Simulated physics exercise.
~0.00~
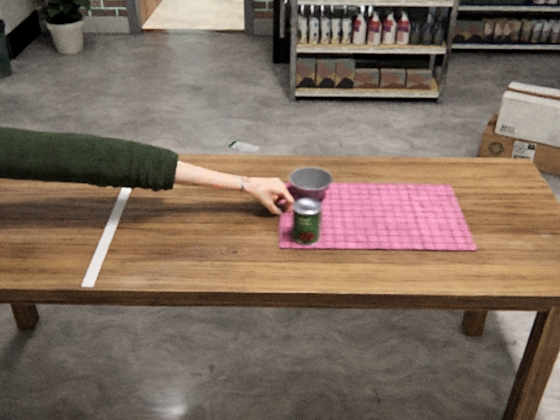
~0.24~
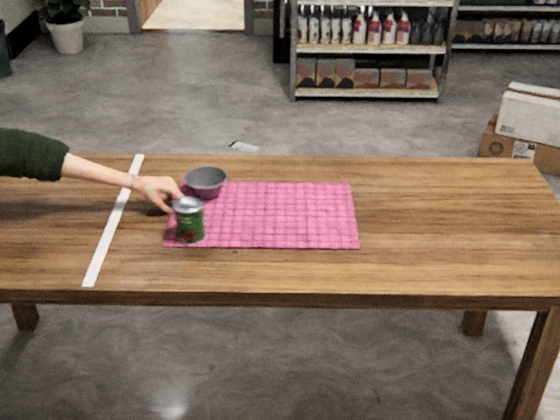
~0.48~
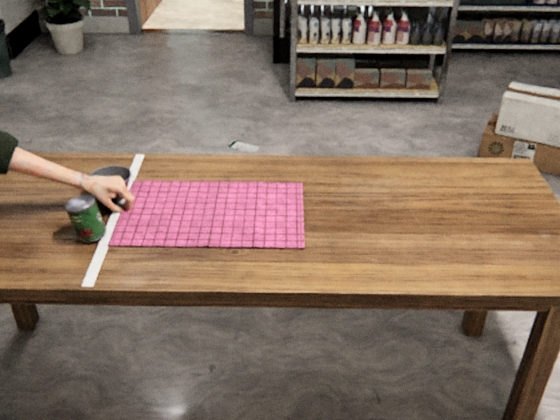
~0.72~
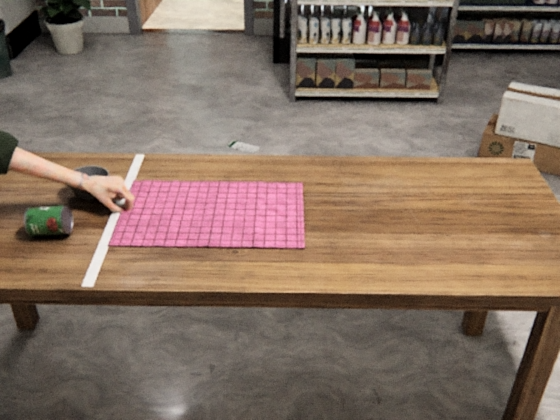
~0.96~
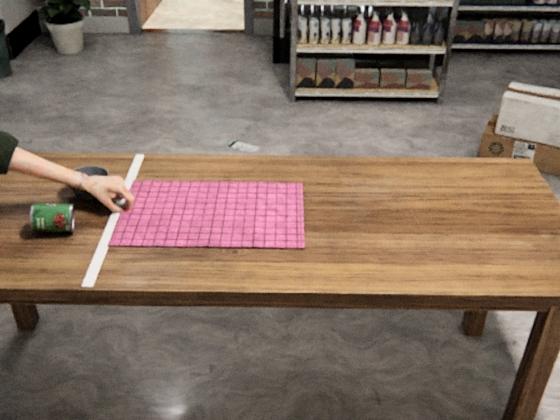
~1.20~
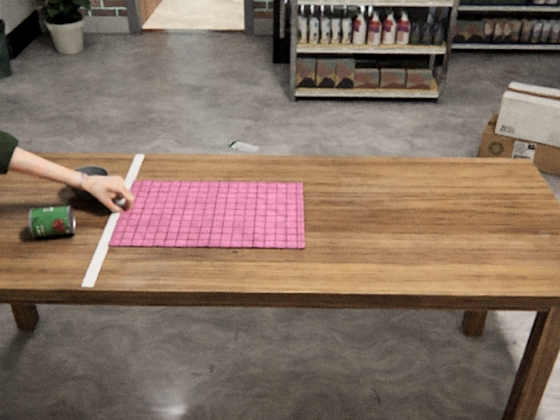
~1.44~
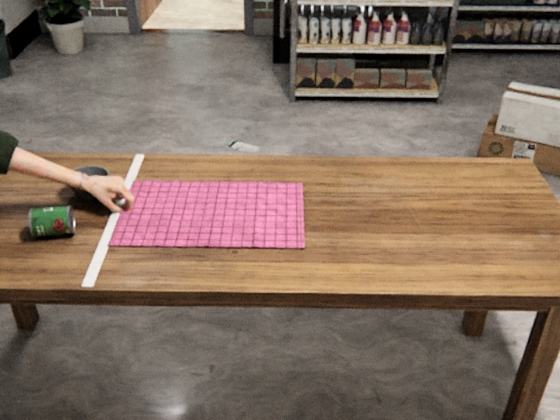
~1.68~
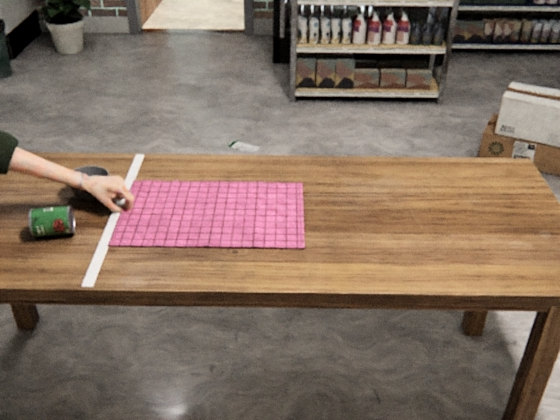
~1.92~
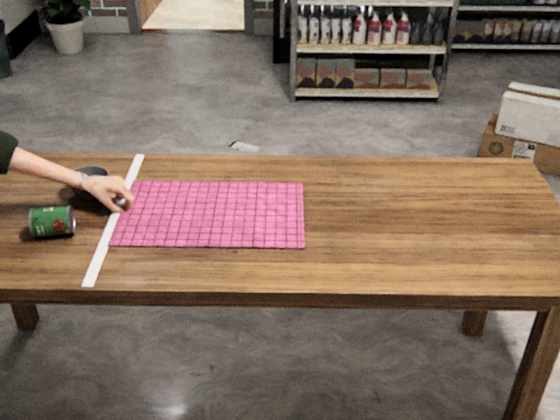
A hand pulls a pink cloth left and stops; the bowl and toppled tin slide off.
